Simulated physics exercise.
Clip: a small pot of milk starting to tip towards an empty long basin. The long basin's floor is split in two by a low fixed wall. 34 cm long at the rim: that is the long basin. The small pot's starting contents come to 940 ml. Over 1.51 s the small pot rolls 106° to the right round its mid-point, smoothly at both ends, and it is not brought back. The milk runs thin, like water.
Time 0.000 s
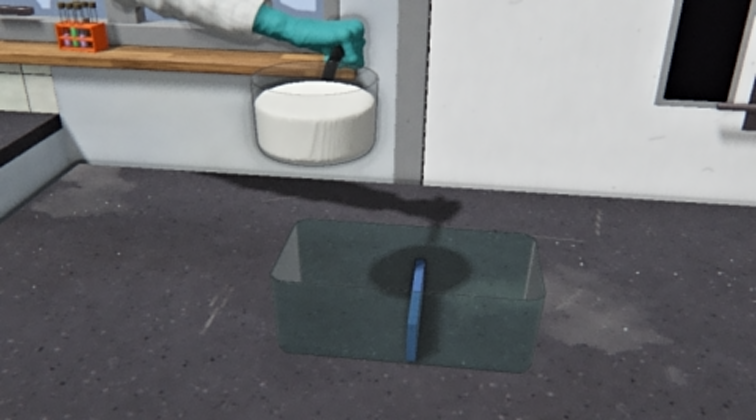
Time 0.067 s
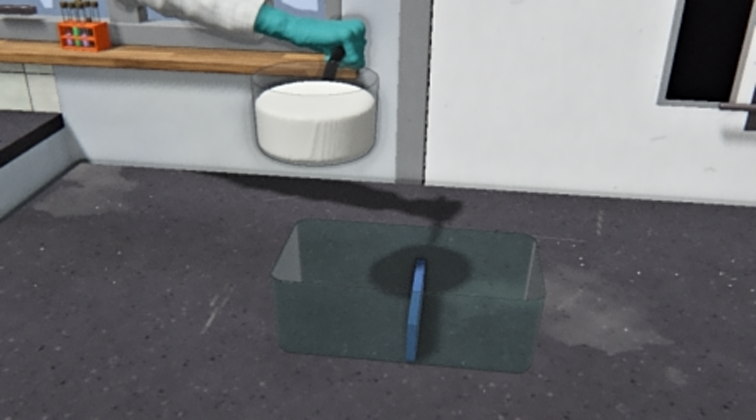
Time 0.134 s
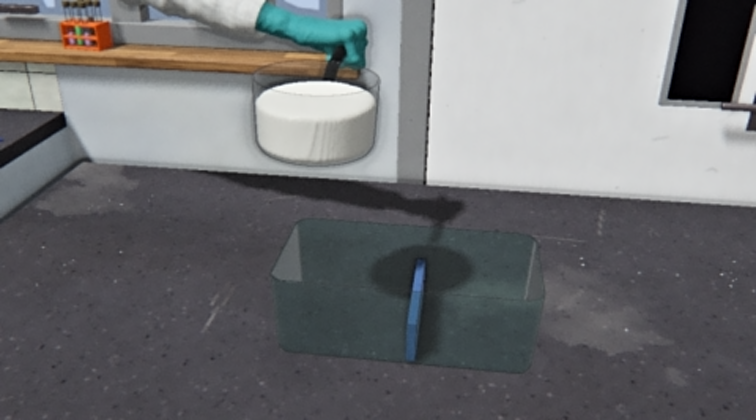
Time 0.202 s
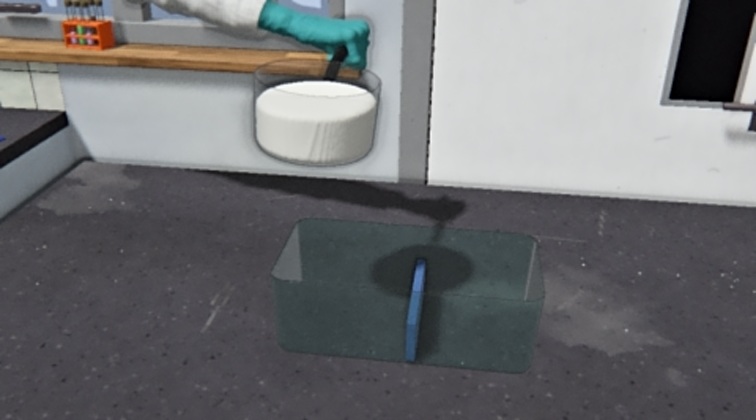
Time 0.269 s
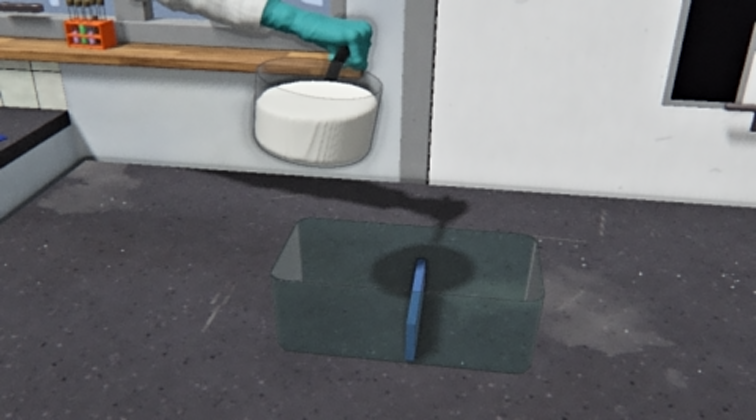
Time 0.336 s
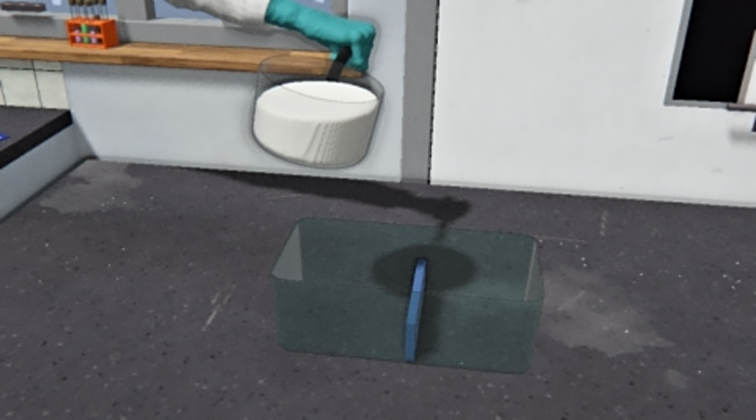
We see a teal-gloved hand holding a small clear pot of white milk above and behind a long, empty, see-through basin with a blue divider; the hand slowly tilts the pot slightly to the right while the basin stays still.
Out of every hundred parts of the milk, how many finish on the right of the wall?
About 67 in every hundred.
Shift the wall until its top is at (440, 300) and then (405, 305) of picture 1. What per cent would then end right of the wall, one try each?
The first try gives 40 percent and the second 75 percent.
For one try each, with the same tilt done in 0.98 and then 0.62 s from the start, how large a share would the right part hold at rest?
60 and 50 %.
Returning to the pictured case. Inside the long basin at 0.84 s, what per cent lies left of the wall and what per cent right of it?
Around 2 on the left side and 4 on the right side.
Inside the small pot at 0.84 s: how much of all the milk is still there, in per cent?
Remaining: Near 70 % of the total.
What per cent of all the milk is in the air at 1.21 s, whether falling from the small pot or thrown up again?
Near 16 in a hundred.
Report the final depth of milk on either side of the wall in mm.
Left part about 10 mm deep, right part about 26 mm deep.
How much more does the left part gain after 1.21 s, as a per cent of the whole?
26 %.
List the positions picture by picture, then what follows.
The first frame shows tilt 0°; pouring edge (377, 82); surface from (259, 95) to (375, 101); the long basin's rim runs from (284, 248) to (540, 267); the wall's top is at (417, 290).
The second frame shows tilt 1°; pouring edge (378, 82); surface from (259, 94) to (375, 101).
The third frame shows tilt 2°; pouring edge (378, 84); surface from (260, 95) to (376, 102).
The fourth frame shows tilt 5°; pouring edge (380, 87); surface from (260, 94) to (376, 101).
The fifth frame shows tilt 8°; pouring edge (381, 91); surface from (261, 95) to (378, 102).
The sixth frame shows tilt 12°; pouring edge (383, 96); surface from (261, 94) to (379, 102).
By 0.84 s the tilt is 62° and 69 per cent is still to pour, 2 is left of the wall and 4 right of it.
By 1.21 s the tilt is 96° and 16 per cent is still to pour, 6 is left of the wall and 62 right of it.
By 1.59 s the tilt is 106° and 1 per cent is still to pour, 29 is left of the wall and 67 right of it.
By 2.01 s the tilt is 106° and 0 per cent is still to pour, 31 is left of the wall and 67 right of it.
At rest 31 per cent lies left of the wall, 67 right of it and 2 outside.
